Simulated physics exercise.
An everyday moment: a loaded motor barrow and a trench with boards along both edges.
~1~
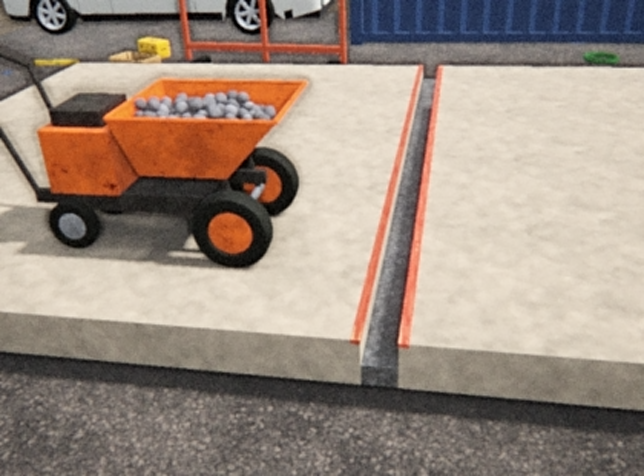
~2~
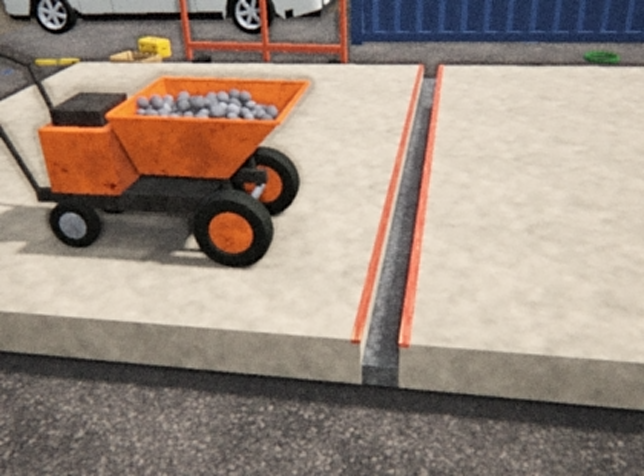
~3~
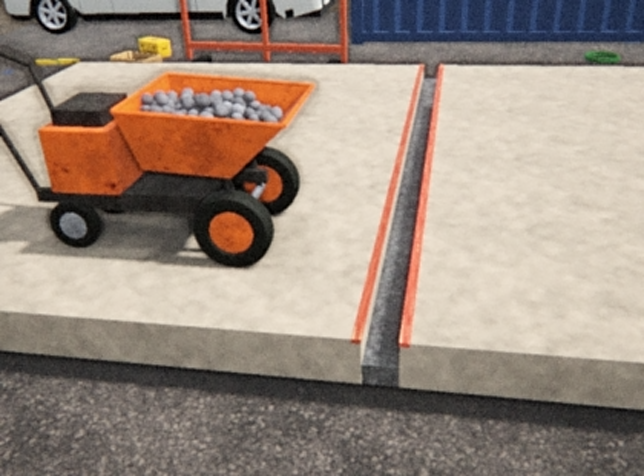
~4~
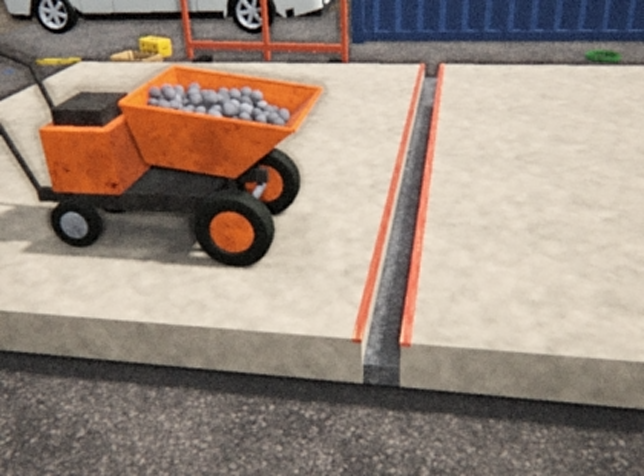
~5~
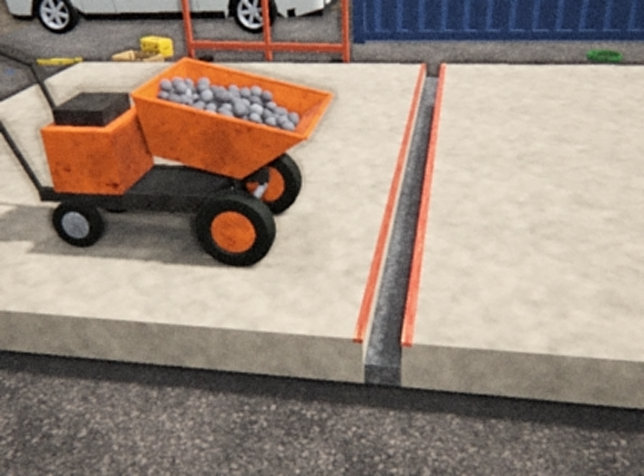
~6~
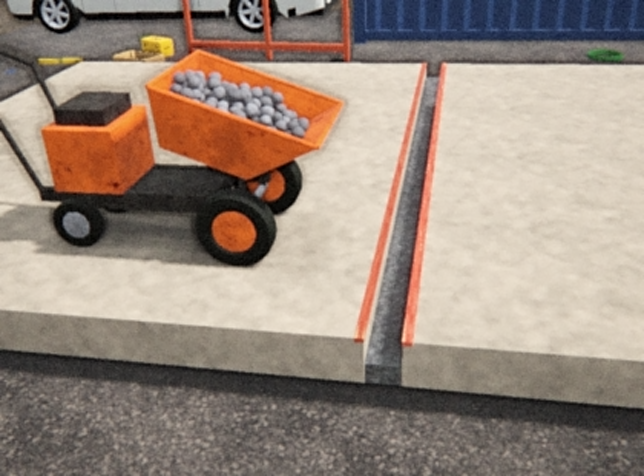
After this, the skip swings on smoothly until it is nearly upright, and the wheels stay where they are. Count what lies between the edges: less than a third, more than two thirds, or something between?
Between the edges lies between a third and two thirds of the load.
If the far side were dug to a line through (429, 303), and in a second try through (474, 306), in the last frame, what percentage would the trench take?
Roughly 60 per cent, and 90 per cent.
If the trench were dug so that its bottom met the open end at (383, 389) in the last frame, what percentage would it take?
About 60 per cent.
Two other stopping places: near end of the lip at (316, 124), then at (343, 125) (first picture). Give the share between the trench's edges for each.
First some 10, then 0 per cent.
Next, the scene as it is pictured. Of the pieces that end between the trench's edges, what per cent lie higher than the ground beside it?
It comes to 40 per cent or so.
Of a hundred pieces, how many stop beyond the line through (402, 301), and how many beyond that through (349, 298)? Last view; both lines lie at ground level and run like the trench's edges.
Roughly 30 per cent, and 80 per cent.
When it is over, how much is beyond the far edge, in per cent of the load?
About 25 per cent.
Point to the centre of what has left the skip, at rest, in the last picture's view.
Roughly at (406, 241).
Shortly afterwards, skip tipped steeply; the whole lot in the skip.
Next, skip tipped steeply; the bulk in the skip; only a few short of the trench; near a quarter in or heaped over the trench; only a few beyond it; only a few falling.
Some moments later, skip tipped right over; near a quarter in the skip; a little short of the trench; near half in or heaped over the trench; near a quarter beyond it.
In the end, skip tipped right over; near a quarter in the skip; a little short of the trench; near half in or heaped over the trench; near a quarter beyond it.
